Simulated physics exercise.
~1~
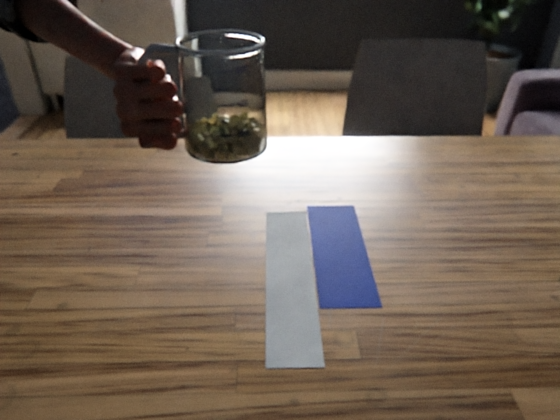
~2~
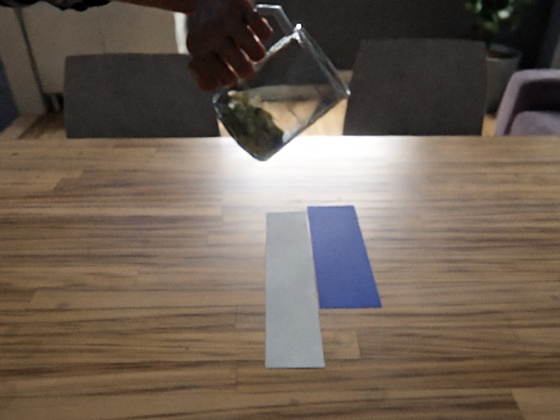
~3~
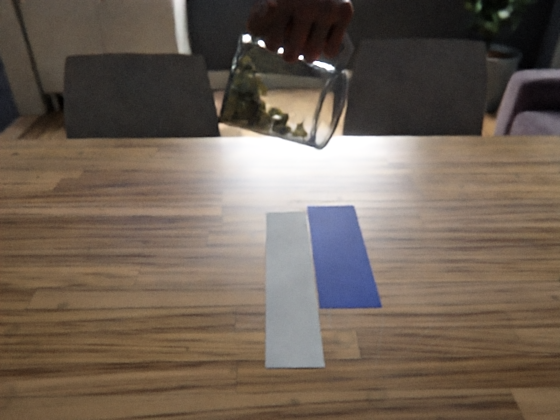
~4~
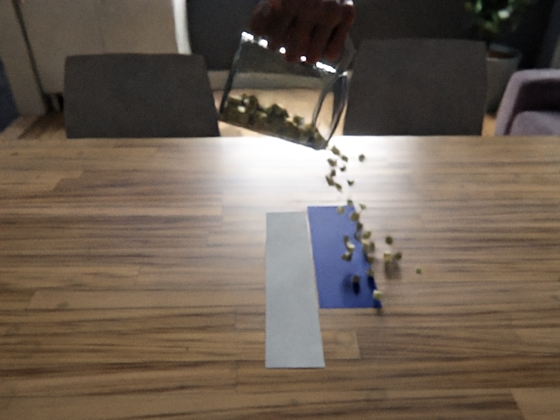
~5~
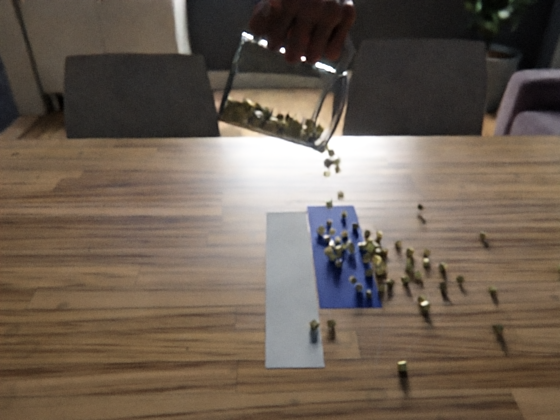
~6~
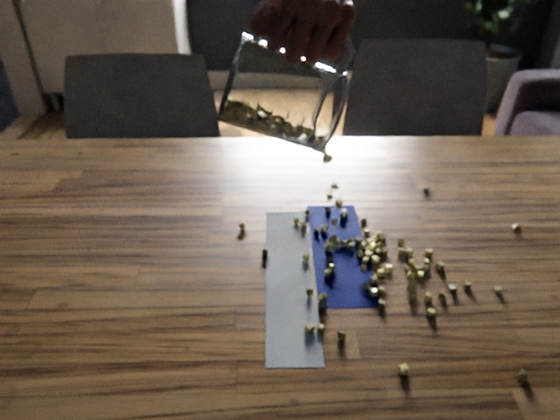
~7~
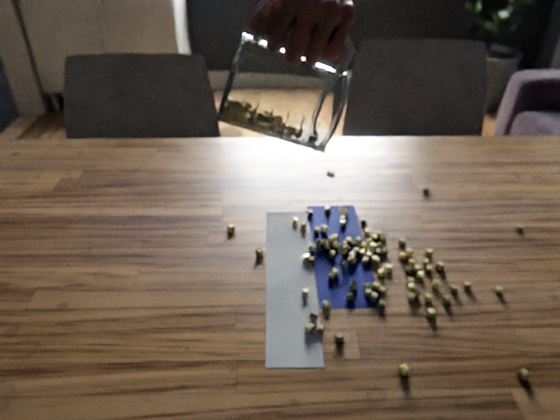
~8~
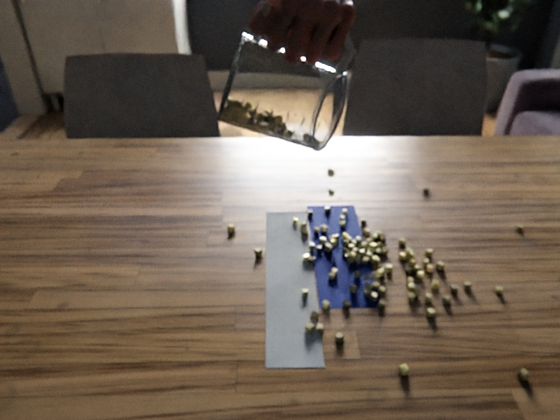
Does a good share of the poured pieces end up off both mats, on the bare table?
Yes, a good share of them lands on the bare wood, mostly to the right of the blue mat. The blue mat also catches many, while the white mat gets only a few.
In this clip, a hand lifts a clear jug of small pale pieces over a wooden table, tips it to the right and pours; the pieces scatter mostly over the blue mat and bare wood, a few reach the white mat, and some stay in the jug.
